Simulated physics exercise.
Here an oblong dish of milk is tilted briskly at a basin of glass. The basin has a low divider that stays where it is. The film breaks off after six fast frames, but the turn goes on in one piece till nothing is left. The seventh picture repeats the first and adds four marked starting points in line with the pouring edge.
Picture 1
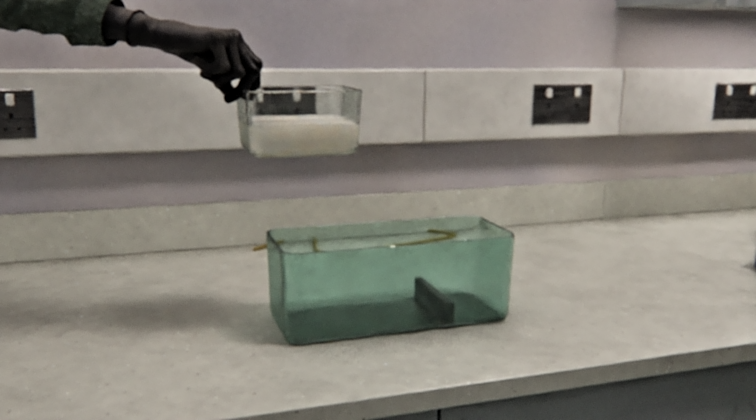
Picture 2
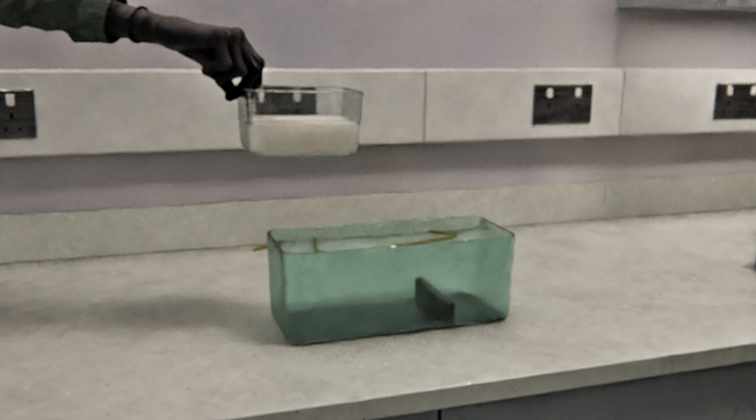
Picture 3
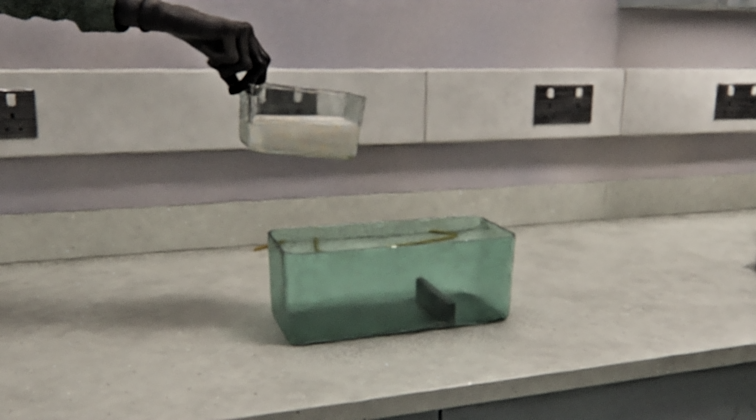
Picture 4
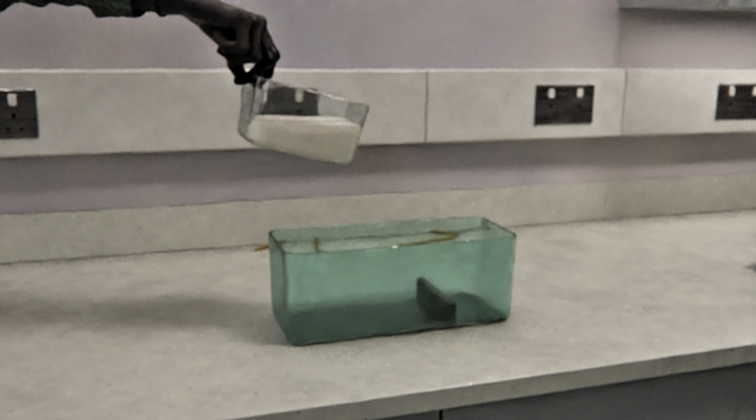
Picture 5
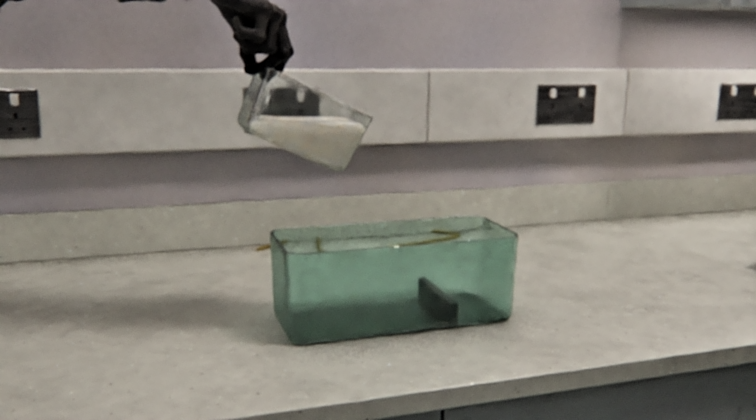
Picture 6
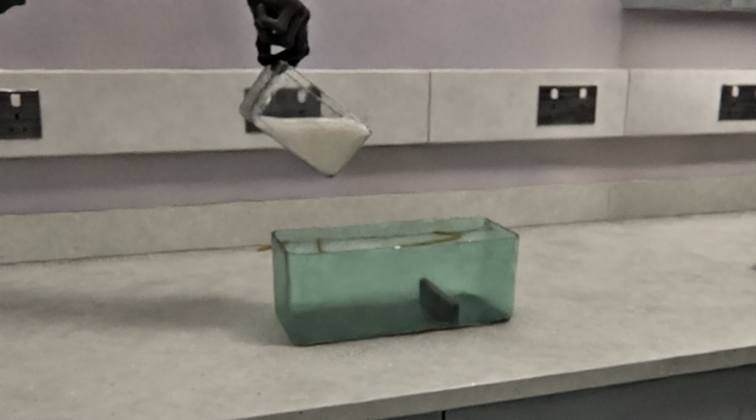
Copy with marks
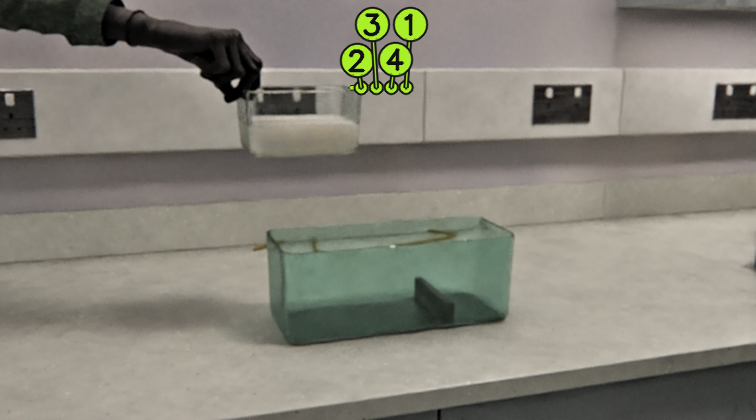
A dark hand steadily tilts a clear dish of milk rightward above a glass basin.
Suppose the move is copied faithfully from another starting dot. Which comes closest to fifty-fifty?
1 beats the others.
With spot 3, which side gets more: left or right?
The left one.
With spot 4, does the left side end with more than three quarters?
No, it does not.
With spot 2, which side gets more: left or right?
More ends on the left.
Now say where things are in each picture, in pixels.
In the first picture, upright, lip at (351, 87); basin from (285, 343) to (506, 318); top of the wall at (433, 289); nothing has left yet.
In the second picture, upright, lip at (352, 89); nothing has left yet.
In the third picture, tipped about 7°, lip at (355, 94); nothing has left yet.
In the fourth picture, tipped about 15°, lip at (358, 103); nothing has left yet.
In the fifth picture, tipped about 25°, lip at (362, 114); nothing has left yet.
In the sixth picture, tipped about 38°, lip at (362, 127); milk is over the lip, down to (362, 127).
On the marked copy, 1 at (406, 87); 2 at (361, 87); 3 at (376, 87); 4 at (391, 87).
For spot 1, about 47 % ends left of the wall and 52 % right of it.
For spot 2, about 90 % ends left of the wall and 9 % right of it.
For spot 3, about 89 % ends left of the wall and 10 % right of it.
For spot 4, about 64 % ends left of the wall and 35 % right of it.
